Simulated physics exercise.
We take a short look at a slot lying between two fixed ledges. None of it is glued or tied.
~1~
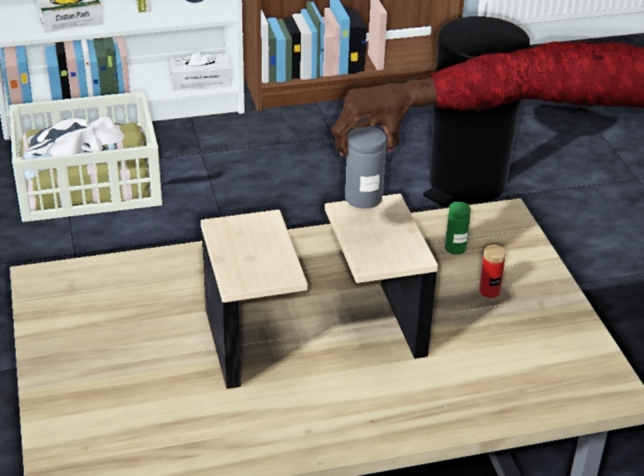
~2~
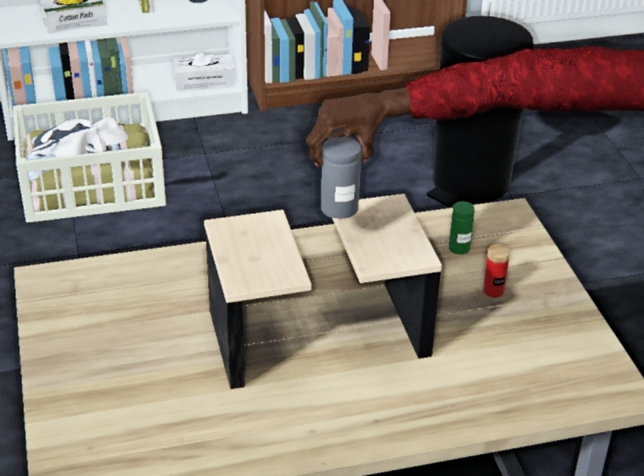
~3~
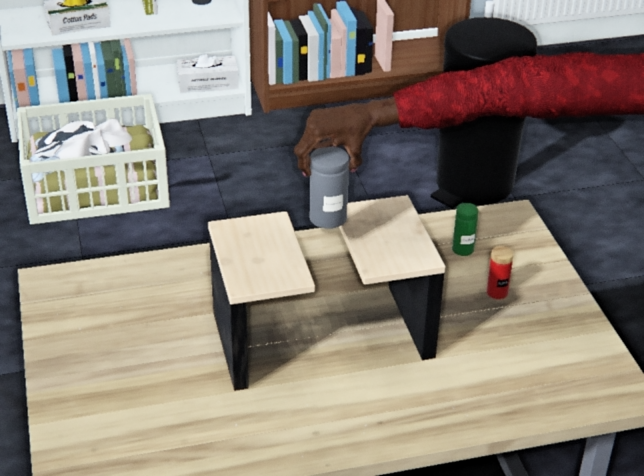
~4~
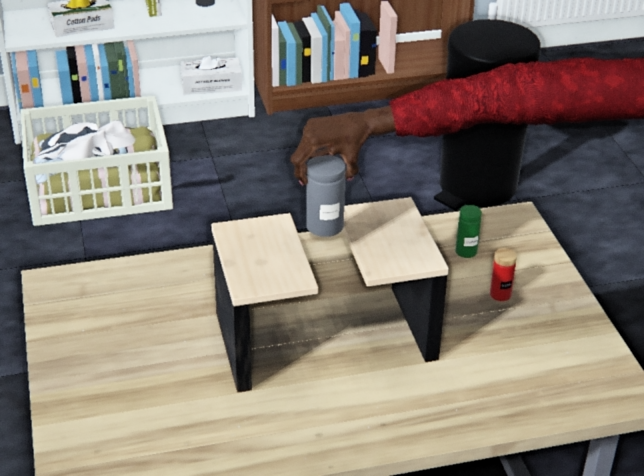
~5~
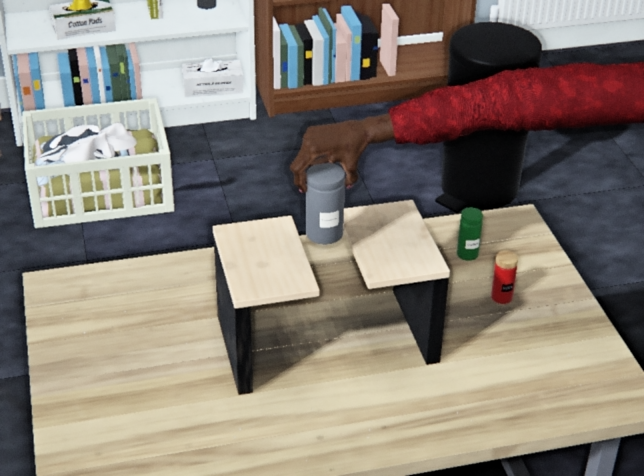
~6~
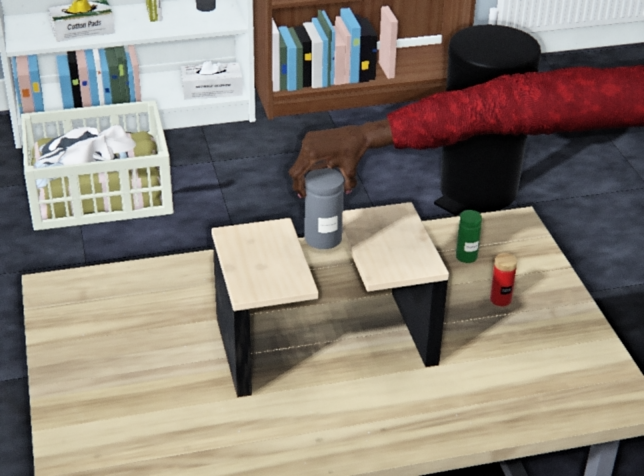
Above a wooden table, a hand in a red sleeve moving a grey jar left, then holding it between two raised platforms.
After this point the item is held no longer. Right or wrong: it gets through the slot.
Right.
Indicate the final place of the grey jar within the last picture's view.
Pretty much around (322, 317), I'd say.
Then, 0.30 s past the last view, grey jar displaced well along near (322, 289).
Then, 0.40 s past the last view, grey jar displaced well along near (322, 305).
Finally, moved from the start, grey jar; the other 2 still in place. Final places as the last picture's camera would see them, grey jar near (322, 317). The jar drops through.
